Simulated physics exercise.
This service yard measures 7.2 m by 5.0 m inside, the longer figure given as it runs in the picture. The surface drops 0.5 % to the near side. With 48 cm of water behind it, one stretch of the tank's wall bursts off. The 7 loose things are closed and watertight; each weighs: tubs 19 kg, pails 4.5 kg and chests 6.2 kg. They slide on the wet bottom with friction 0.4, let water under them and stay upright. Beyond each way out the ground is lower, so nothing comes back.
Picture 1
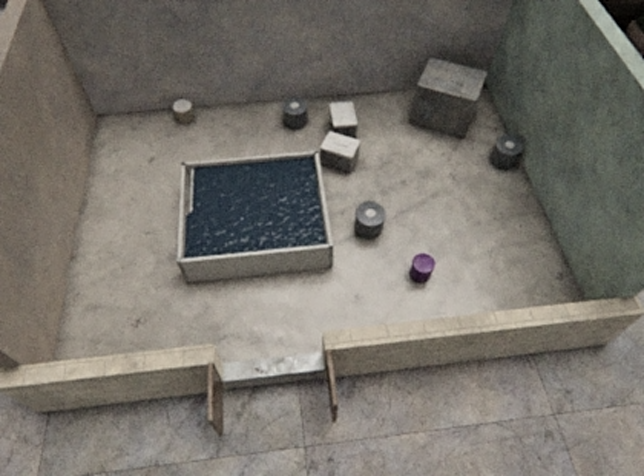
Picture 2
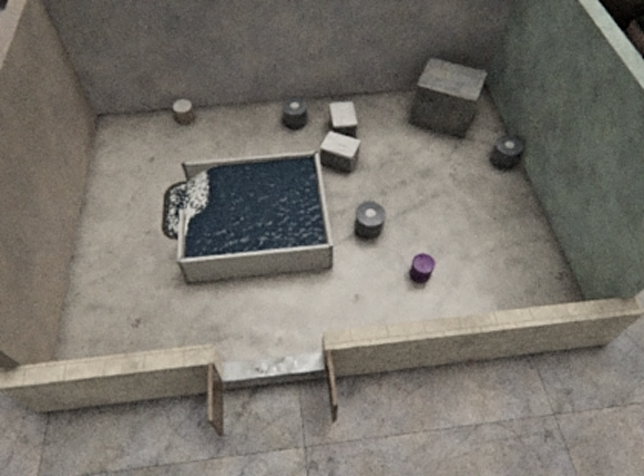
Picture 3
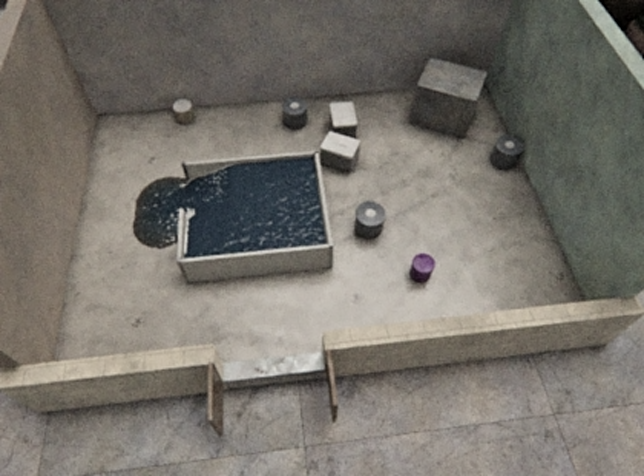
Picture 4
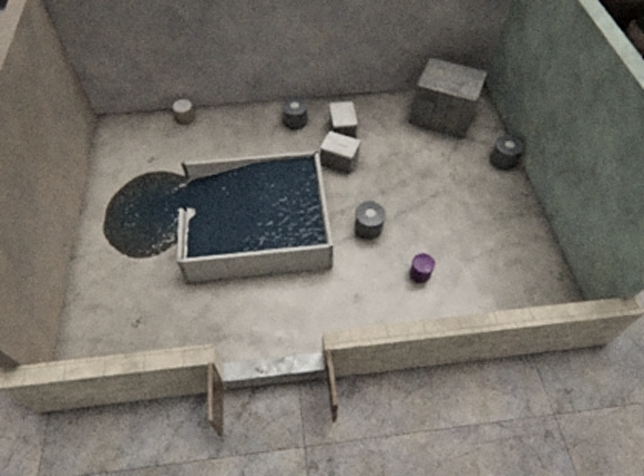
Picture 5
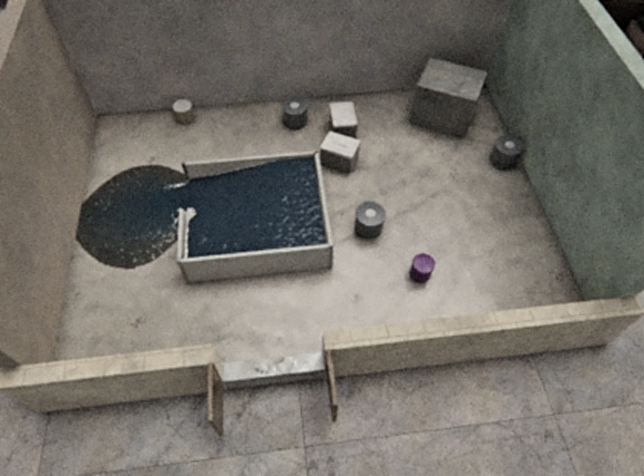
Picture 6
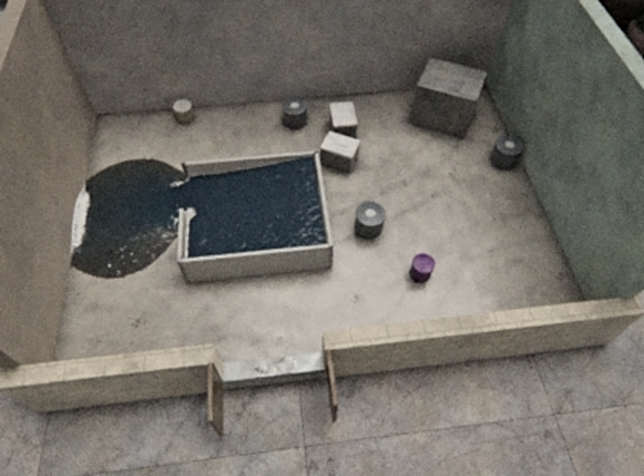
Dark water bursts through the left wall of a square tank in a walled yard, then spreads across the floor in a widening rounded pool until it meets the yard's left wall, while the pails and chests stay still.
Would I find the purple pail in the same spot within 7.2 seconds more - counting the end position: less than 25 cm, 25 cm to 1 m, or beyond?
Purple pail barely shifts.
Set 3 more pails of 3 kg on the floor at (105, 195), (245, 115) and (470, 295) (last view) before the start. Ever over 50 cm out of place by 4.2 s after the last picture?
In that order: Past it, over, under.
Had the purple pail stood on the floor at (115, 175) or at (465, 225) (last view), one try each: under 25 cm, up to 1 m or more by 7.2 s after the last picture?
In that order: It ends far away; it stays put.
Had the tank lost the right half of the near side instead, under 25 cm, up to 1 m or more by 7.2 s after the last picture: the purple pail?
In that case the purple pail stays put.
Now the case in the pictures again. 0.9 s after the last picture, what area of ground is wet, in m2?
Roughly 8.5 m2.
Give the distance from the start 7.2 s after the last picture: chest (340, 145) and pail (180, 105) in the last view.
In turn: 140 cm, 350 cm.
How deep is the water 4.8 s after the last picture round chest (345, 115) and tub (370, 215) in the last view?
About 3 and 1 cm.
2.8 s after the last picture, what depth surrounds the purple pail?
Roughly 0 cm.
Then, 0.9 s after the last picture the purple pail is near (424, 263), 0.0 m from its start, aground; 0 of 7 are out; 0 afloat.
Then, 2.8 s after the last picture the purple pail is near (424, 263), 0.0 m from its start, aground; 0 of 7 are out; 0 afloat.
Then, 4.8 s after the last picture the purple pail is near (424, 263), 0.0 m from its start, aground; 0 of 7 are out; 1 afloat.
Then, 7.2 s after the last picture the purple pail is near (424, 263), 0.0 m from its start, aground; 0 of 7 are out; 1 afloat.
